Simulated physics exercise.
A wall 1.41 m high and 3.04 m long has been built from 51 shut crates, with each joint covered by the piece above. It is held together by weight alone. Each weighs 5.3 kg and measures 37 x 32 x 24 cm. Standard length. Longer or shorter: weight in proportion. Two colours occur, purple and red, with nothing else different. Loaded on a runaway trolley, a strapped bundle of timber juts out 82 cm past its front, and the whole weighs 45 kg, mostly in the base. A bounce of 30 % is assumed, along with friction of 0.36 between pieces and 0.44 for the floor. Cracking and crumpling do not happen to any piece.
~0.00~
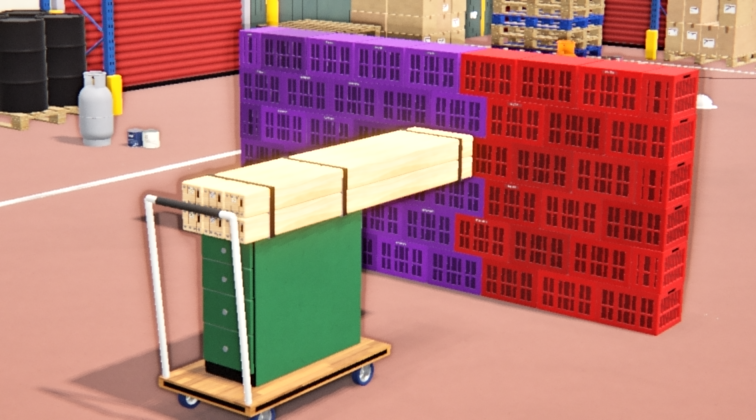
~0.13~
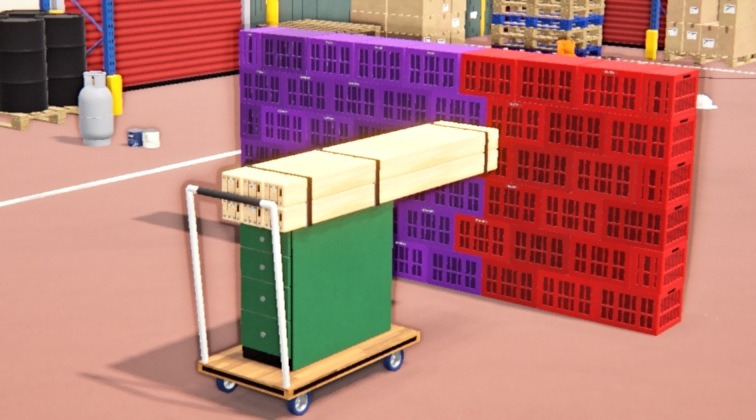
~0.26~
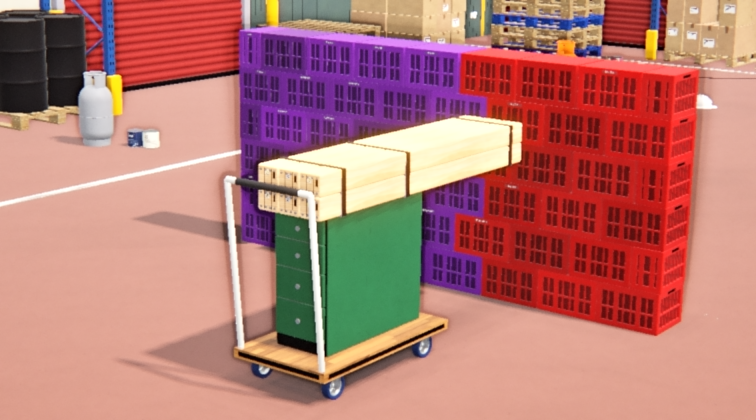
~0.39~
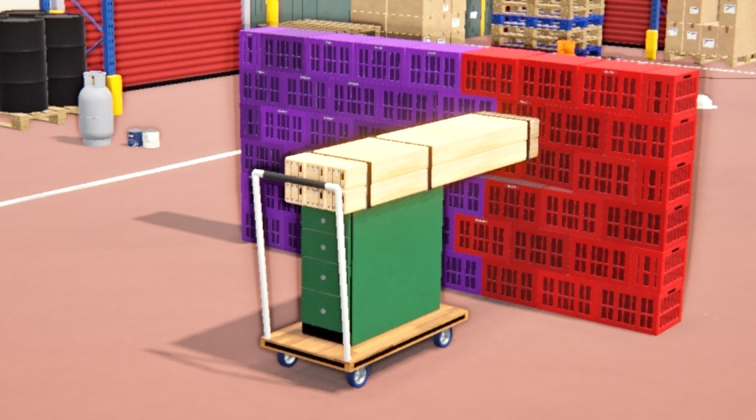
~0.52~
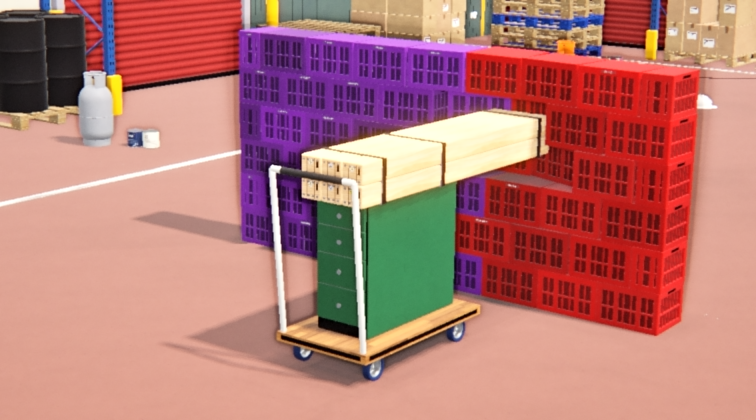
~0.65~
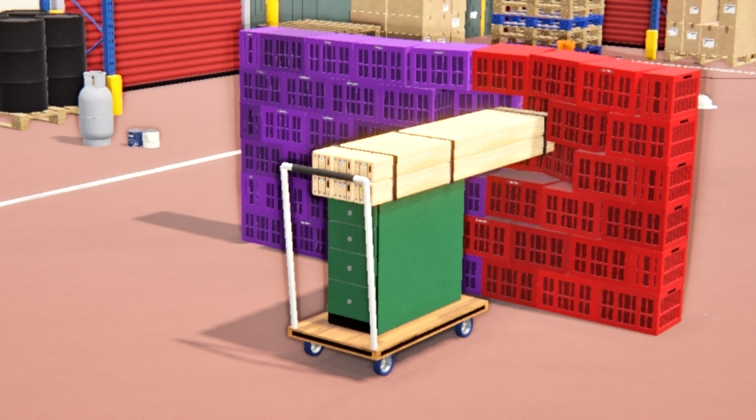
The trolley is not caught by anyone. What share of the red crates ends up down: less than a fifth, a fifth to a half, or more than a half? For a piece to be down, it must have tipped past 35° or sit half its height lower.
A fifth to a half.
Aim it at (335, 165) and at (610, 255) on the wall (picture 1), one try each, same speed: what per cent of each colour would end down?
First try then second: Purple 0 and 0, red 0 and 0 per cent.
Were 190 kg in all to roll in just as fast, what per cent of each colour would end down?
Purple 10, red 30 per cent.
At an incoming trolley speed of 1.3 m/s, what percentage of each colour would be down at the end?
You'd end up with purple at 0 per cent down and red at 0 per cent.
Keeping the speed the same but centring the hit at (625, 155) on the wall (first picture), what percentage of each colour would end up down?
Then purple ends 0 per cent down and red 40 per cent.
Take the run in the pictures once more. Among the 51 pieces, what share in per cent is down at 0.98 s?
5 %.
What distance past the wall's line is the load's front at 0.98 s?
Position: Approx. 40 cm beyond.
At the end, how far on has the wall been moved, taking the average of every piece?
On average the pieces end up around 15 cm further on.
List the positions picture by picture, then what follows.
In the first frame (each place is the centre of the face we see best), load (467, 150) 60 cm short of the wall; top red crate (657, 97); top purple crate (329, 59); all as stacked.
The second frame shows load (493, 143) 35 cm short of the wall; top red crate (657, 97).
The third frame shows load (517, 136) 10 cm short of the wall; top red crate (657, 97).
The fourth frame shows load (534, 131) 9 cm into the wall's line; top red crate (657, 97); 4 have shifted.
The fifth frame shows load (545, 128) 21 cm into the wall's line; top red crate (657, 97); 8 have shifted.
The sixth frame shows load 29 cm into the wall's line; top red crate (657, 97); top purple crate (328, 59); steepest lean 14°, the crate at (519, 170); 10 have shifted.
By 0.98 s, load 42 cm past the wall's line, still rolling; 2 of the 21 red crates down (2 of 51 in all colours); top red crate unmoved.
By 1.32 s, load 52 cm past the wall's line, still rolling; 7 of the 21 red crates down (9 of 51 in all colours); top red crate unmoved.
By 1.72 s, load 60 cm past the wall's line, still rolling; 7 of the 21 red crates down (9 of 51 in all colours); top red crate unmoved.
When it is over (2.5 s), load 67 cm past the wall's line, stopped; 7 of the 21 red crates down (9 of 51 in all colours); top red crate unmoved; top purple crate unmoved. That is 33 per cent. In pixels of the last frame, middles, top red crate near (670, 93), top purple crate near (344, 56).
